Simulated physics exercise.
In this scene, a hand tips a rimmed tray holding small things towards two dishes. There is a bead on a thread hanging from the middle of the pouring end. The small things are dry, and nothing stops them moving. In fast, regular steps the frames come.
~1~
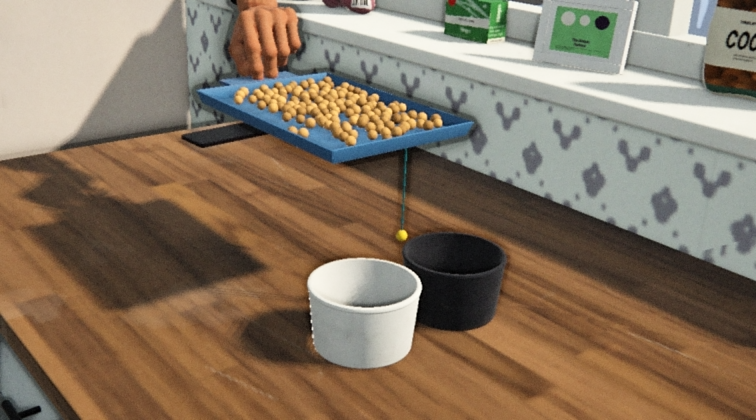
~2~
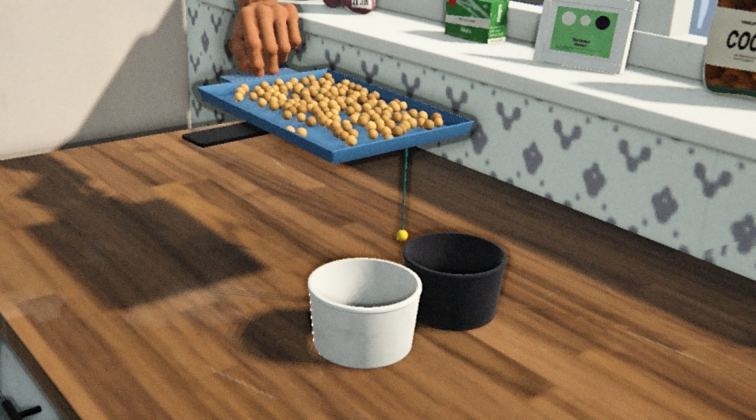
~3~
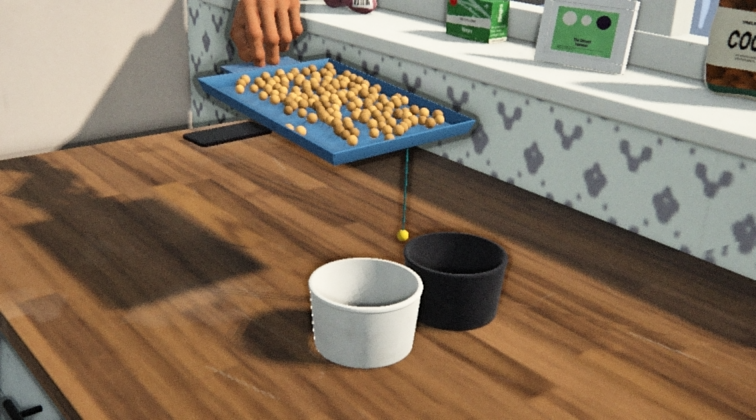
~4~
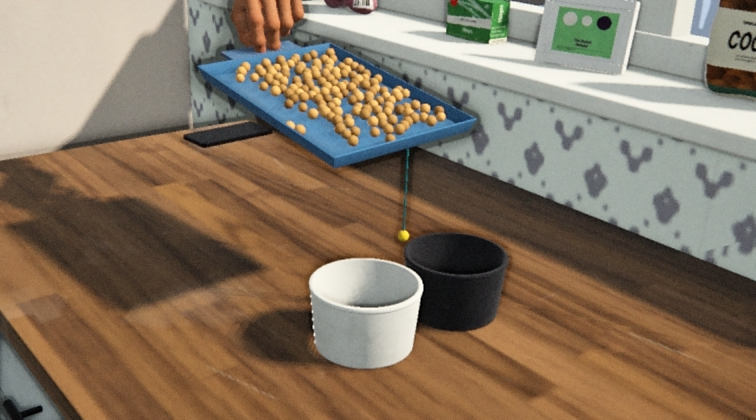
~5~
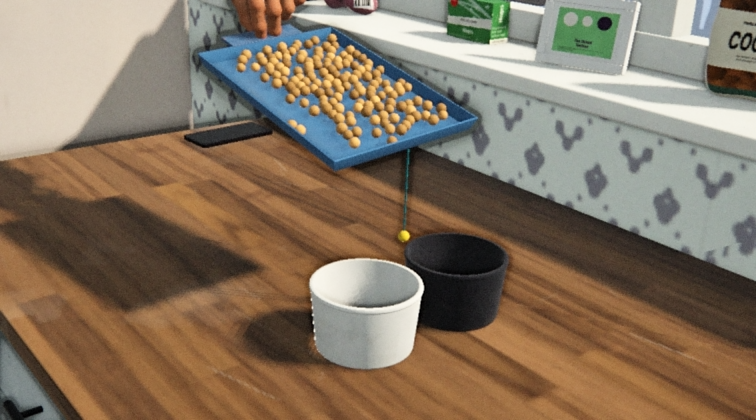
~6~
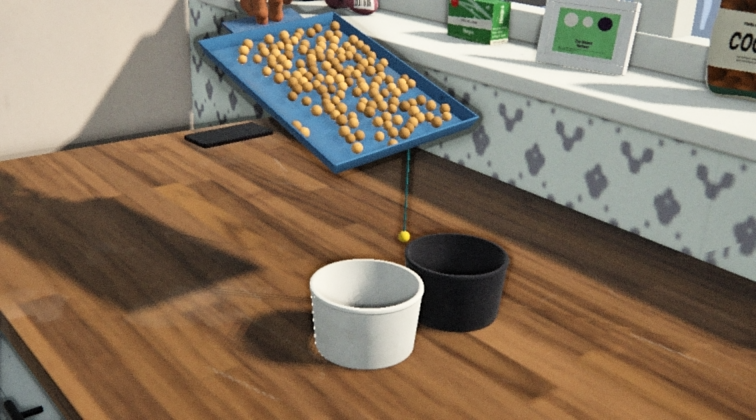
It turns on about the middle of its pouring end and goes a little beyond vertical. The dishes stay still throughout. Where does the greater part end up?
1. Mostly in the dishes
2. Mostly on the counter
Answer: 1.
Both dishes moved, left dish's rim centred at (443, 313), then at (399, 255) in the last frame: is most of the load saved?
A minority, then a minority.
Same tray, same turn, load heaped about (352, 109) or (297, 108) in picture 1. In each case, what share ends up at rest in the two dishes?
Roughly 80 per cent, then roughly 90 per cent.
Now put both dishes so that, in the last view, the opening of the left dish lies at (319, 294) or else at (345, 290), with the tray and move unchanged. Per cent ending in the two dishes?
Trial 1 near 80 percent, trial 2 near 80 percent.
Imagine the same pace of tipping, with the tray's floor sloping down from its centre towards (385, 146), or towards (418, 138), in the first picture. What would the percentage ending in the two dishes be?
The first comes to 80 %, while the second comes to 70 %.
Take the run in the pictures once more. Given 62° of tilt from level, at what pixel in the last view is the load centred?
I'd put the middle close to (367, 235).
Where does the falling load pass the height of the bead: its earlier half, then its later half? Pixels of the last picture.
Points: About (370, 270), then about (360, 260).
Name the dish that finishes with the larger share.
The one at left ends up fuller.
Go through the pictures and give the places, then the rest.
Corners of the pouring end (334, 149) and (467, 121), level; middle of the load (332, 107), round wooden beads; left dish (398, 329); right dish (488, 295); bead on its thread (402, 236), in the first frame.
Corners of the pouring end (334, 149) and (467, 121), level; middle of the load (332, 105), in the second frame.
Corners of the pouring end (335, 151) and (469, 120), tipped barely, lowest at the left corner; middle of the load (334, 99), in the third frame.
Corners of the pouring end (336, 154) and (470, 118), tipped a little, lowest at the left corner; middle of the load (335, 91), in the fourth frame.
Corners of the pouring end (336, 158) and (471, 117), tipped a little, lowest at the left corner; middle of the load (336, 84), in the fifth frame.
Corners of the pouring end (337, 161) and (472, 116), tipped clearly, lowest at the left corner; middle of the load (339, 80), every one on the move; left dish (400, 330); right dish (490, 296), in the sixth frame.
Just after the last frame, tray tipped steeply; roughly a third on the tray; roughly a third in the left dish; just a few in the right dish; about a tenth outside both; roughly a quarter in the air.
A moment on, tray tipped past a quarter turn; the larger part in the left dish; just a few in the right dish; roughly a quarter outside both.
Further on, tray tipped past a quarter turn; the larger part in the left dish; just a few in the right dish; roughly a quarter outside both.
When it is over, tray tipped past a quarter turn; the larger part in the left dish; just a few in the right dish; roughly a quarter outside both.
